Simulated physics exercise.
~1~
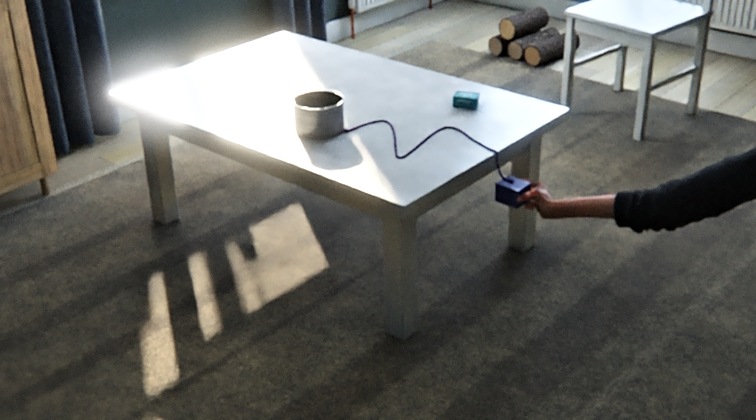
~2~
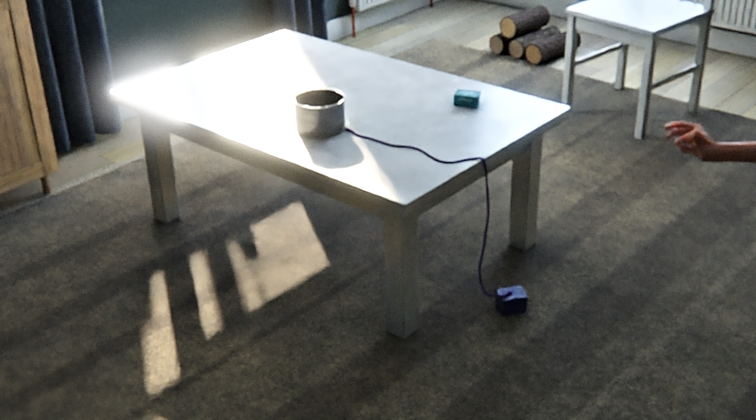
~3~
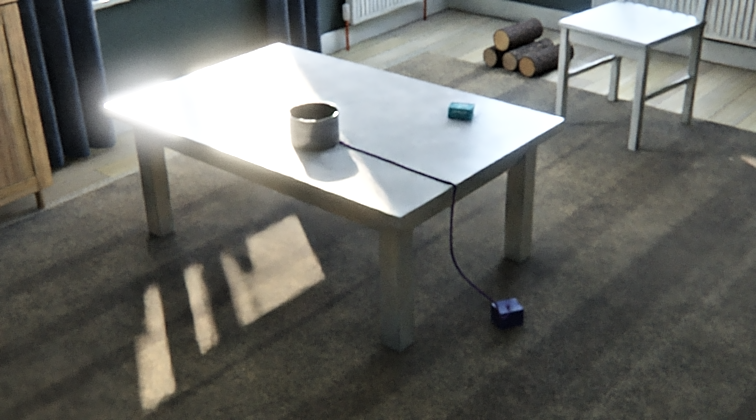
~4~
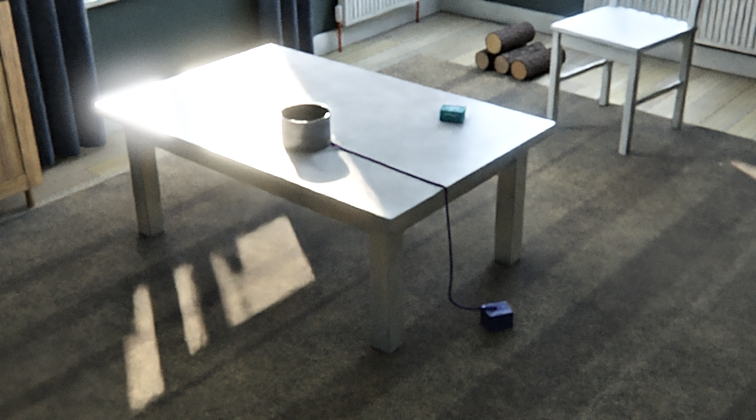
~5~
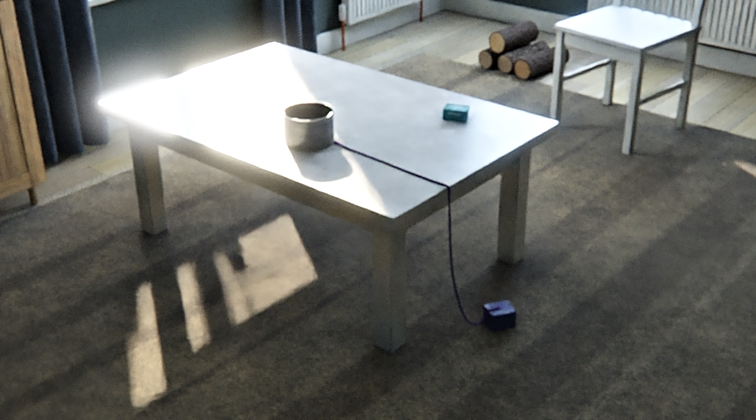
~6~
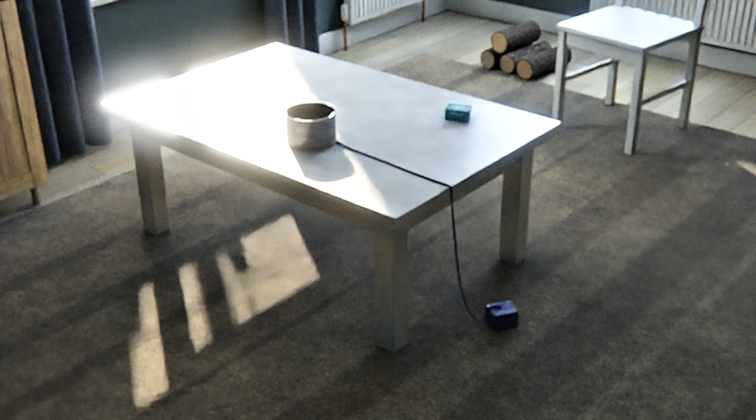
In a sunlit room, a hand releases a blue block tied to a pot, and it drops to the floor beside the table.
